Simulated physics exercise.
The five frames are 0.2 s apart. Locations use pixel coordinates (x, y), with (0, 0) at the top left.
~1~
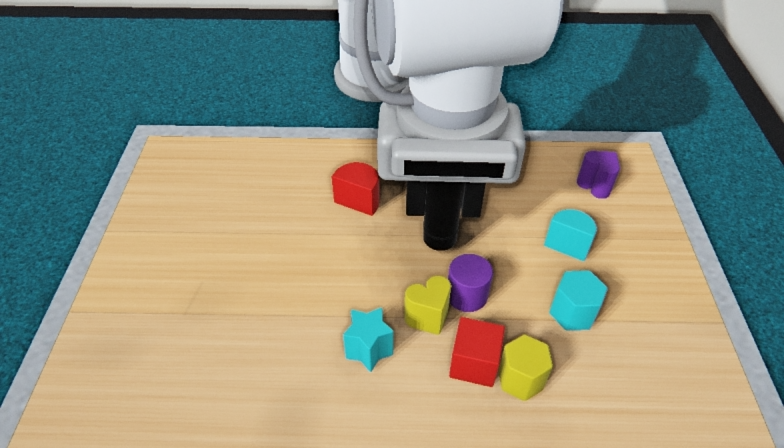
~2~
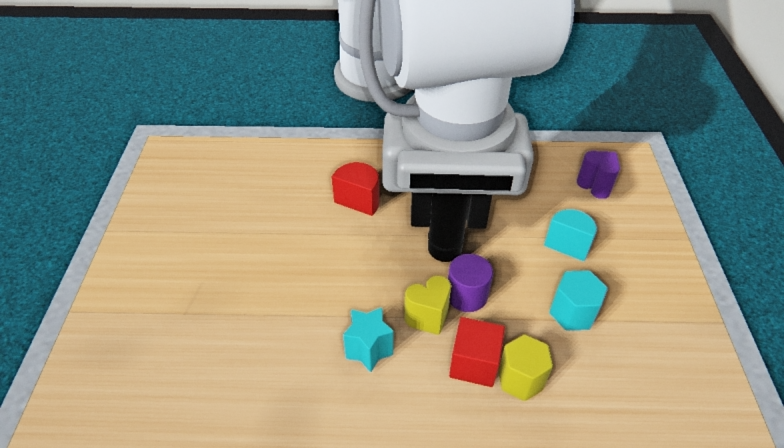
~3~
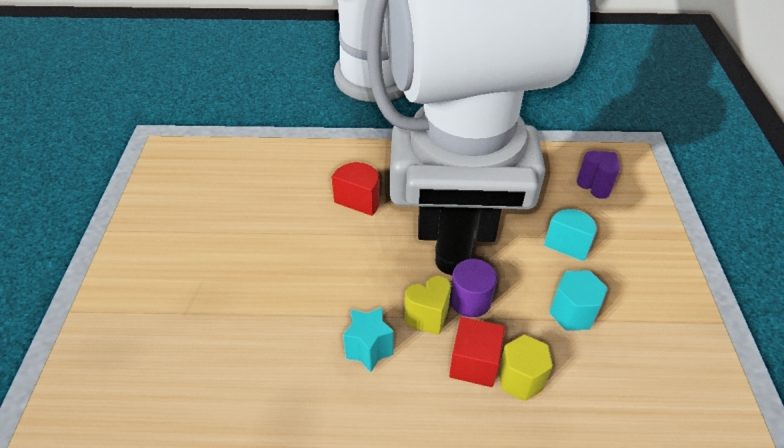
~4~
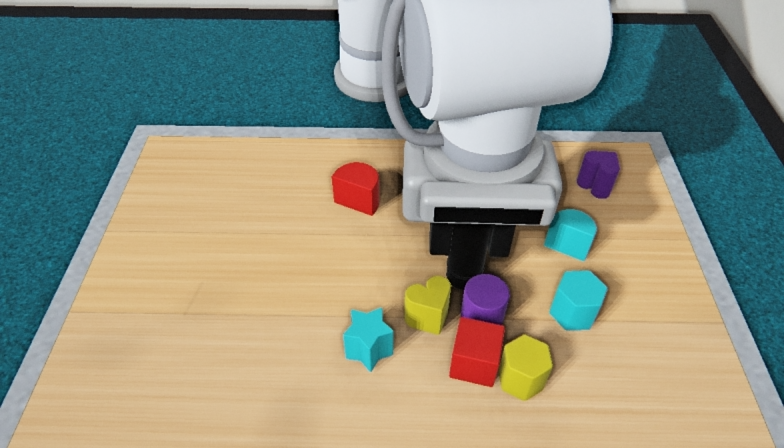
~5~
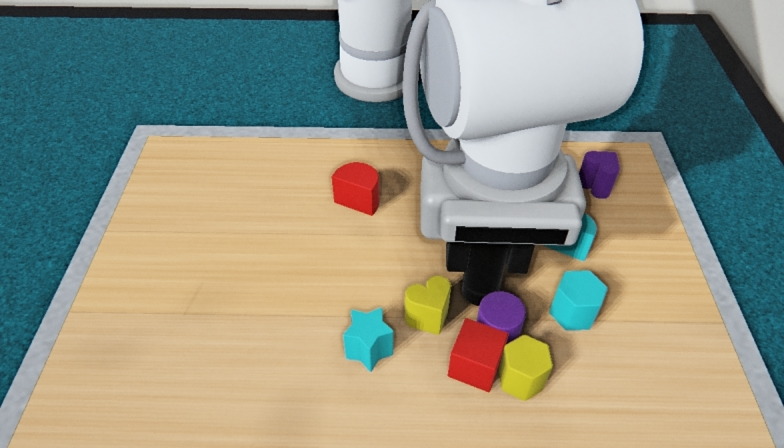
Robot arm moving down and right over a wooden table, nudging a purple cylinder a short way toward red and yellow blocks.
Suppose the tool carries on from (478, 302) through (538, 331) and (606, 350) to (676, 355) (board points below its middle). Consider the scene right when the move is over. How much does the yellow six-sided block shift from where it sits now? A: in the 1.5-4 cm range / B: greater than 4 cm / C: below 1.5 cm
My pick is A.
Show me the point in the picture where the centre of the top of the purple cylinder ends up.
The middle of its top is at (540, 342).
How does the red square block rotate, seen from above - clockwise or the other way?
Its rotation is clockwise.
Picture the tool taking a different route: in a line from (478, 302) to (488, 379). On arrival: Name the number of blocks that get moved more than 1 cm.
My best guess is that three blocks or more move over 1 cm.
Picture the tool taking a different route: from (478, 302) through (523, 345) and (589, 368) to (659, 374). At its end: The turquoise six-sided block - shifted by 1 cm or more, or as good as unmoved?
The result: It stays put.
On the path given first. One third of the way, tool (542, 322); red square block (481, 350), turned 20° clockwise; purple cylinder (537, 341); yellow six-sided block (538, 384), turned 30° anticlockwise.
Two thirds of the way, tool (612, 341); red square block (481, 350), turned 20° clockwise; purple cylinder (540, 342); yellow six-sided block (537, 386), turned 30° anticlockwise; turquoise six-sided block (596, 287), turned 40° anticlockwise.
At the end, tool (682, 346); red square block (481, 350), turned 20° clockwise; purple cylinder (540, 342); yellow six-sided block (537, 386), turned 30° anticlockwise; turquoise six-sided block (596, 287), turned 40° anticlockwise.
